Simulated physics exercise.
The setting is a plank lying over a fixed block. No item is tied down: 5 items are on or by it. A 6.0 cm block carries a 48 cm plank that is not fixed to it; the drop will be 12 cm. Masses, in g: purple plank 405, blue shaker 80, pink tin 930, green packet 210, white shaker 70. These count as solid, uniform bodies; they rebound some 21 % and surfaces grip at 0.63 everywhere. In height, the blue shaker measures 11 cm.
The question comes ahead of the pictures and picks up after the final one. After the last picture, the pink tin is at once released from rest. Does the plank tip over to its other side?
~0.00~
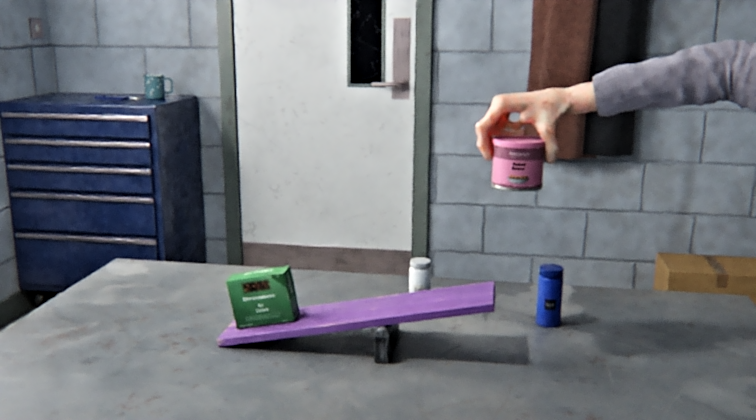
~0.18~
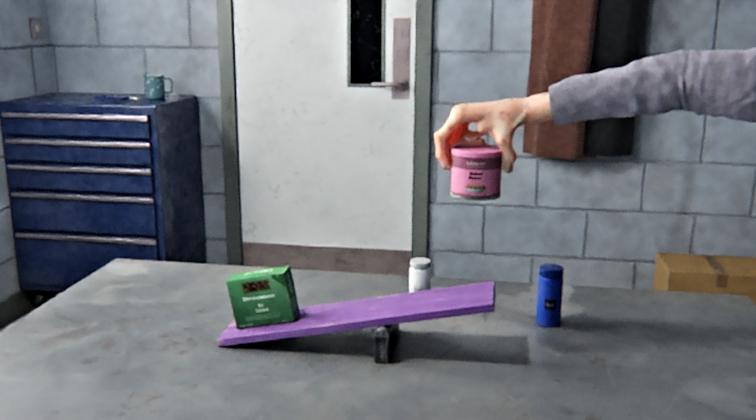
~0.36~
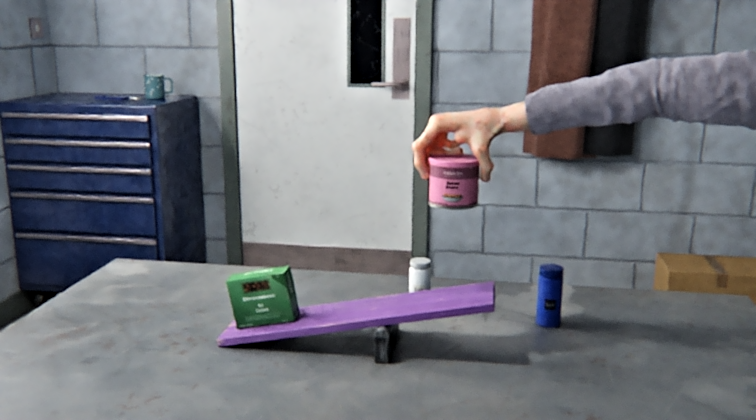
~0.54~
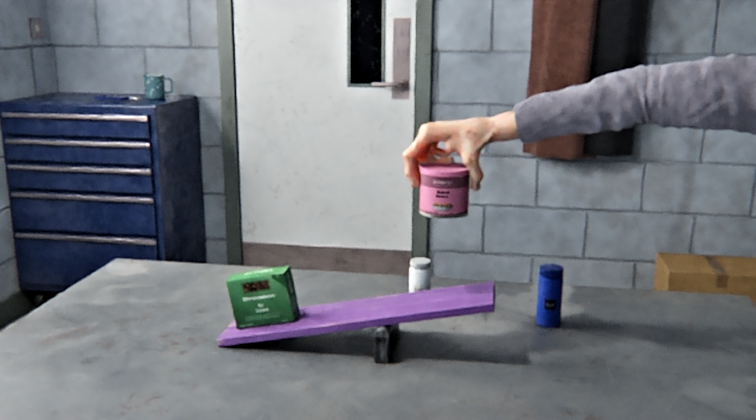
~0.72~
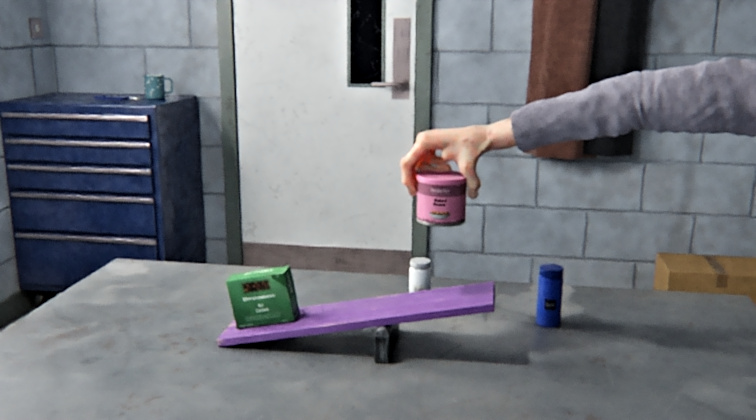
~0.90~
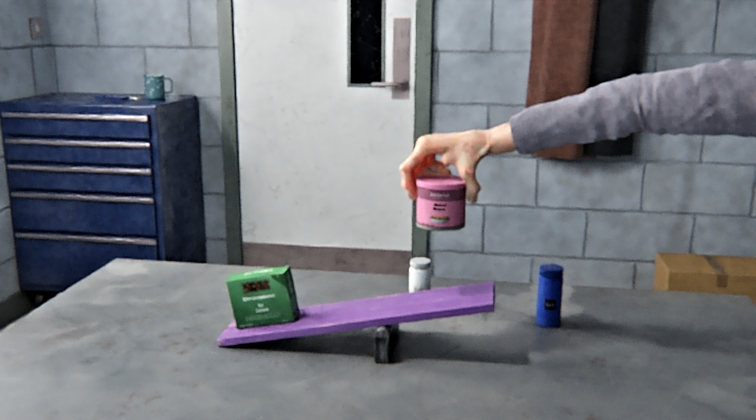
At the finish the plank has overturned.
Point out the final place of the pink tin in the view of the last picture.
About (460, 311).
By 1.20 s, plank at 1°, tipped the other way; pink tin tilted 9° near (437, 283); green packet tilted 14°.
By 1.30 s, plank at 20°, tipped the other way; pink tin tilted 21° near (450, 306); green packet tilted 38°.
By 1.40 s, plank at 19°, tipped the other way; pink tin tilted 20° near (459, 310); green packet tilted 60°.
By 1.60 s, plank at 19°, tipped the other way; pink tin tilted 19° near (459, 311); green packet upside down.
When it is over (2.3 s), plank at 19°, tipped the other way; lying over on the table or plank, green packet; not toppled but over 4 cm from the start, pink tin; the other 3 within 4 cm of the start. End places, in pixels of the last picture, pink tin near (460, 311). The plank comes down at its raised end.
